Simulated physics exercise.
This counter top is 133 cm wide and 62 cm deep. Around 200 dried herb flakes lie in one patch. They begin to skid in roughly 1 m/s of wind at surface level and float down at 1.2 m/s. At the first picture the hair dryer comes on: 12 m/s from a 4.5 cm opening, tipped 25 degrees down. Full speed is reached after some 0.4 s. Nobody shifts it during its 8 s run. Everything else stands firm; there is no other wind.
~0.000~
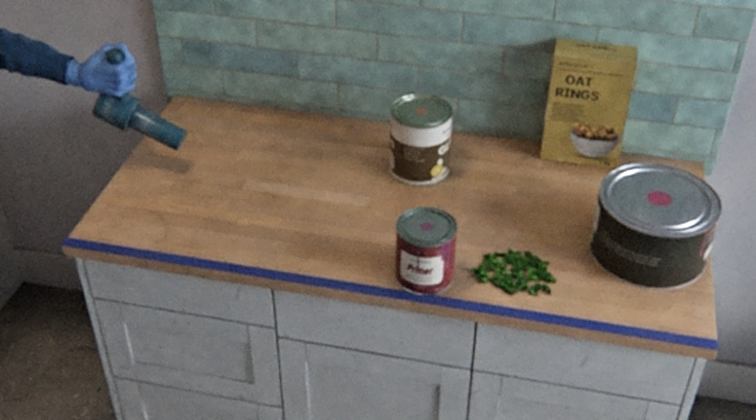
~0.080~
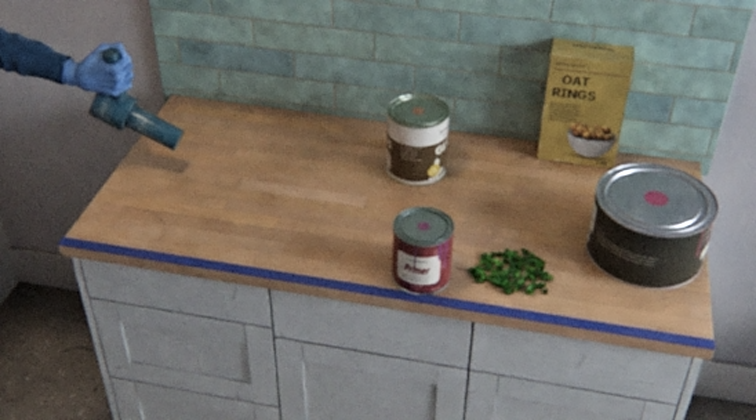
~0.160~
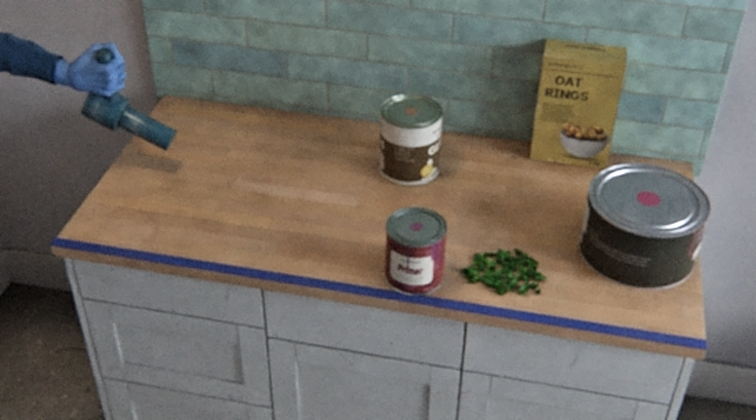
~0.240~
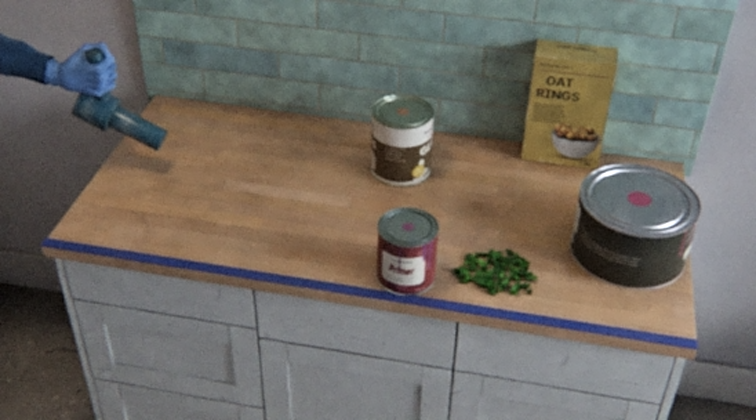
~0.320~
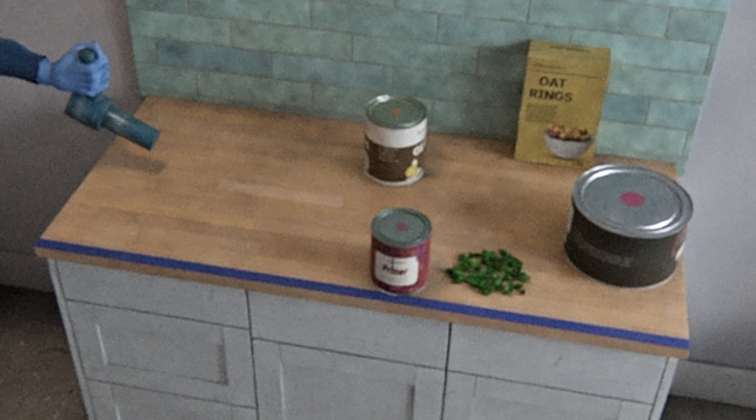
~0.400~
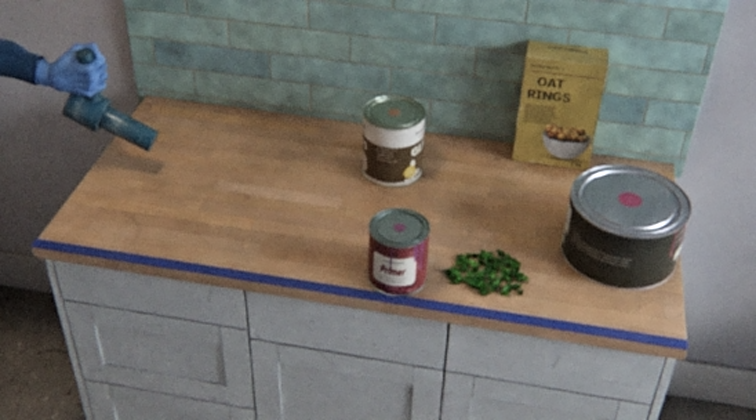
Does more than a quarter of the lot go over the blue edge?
Answer: Yes.
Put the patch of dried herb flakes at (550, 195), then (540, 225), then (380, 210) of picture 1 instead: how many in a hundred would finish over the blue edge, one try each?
In that order: 0 %, 1 %, 30 %.
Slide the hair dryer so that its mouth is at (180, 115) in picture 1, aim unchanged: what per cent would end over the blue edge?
Then about 60 %.
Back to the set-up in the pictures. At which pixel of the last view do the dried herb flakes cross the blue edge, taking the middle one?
Near (626, 340).
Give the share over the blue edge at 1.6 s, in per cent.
About 30 %.
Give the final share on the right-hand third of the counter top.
Near 5 %.
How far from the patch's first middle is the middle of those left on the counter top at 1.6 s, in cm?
Roughly 5 cm.
After 1.6 s, 32 % are on the move or not yet settled, 30 % are over the blue edge; the middle of those still in play is near (493, 293).
After 2.6 s, 21 % are on the move or not yet settled, 32 % are over the blue edge; the middle of those still in play is near (501, 291).
After 4.4 s, 12 % are on the move or not yet settled, 35 % are over the blue edge.
After 8.0 s, at the end, 38 % are over the blue edge.
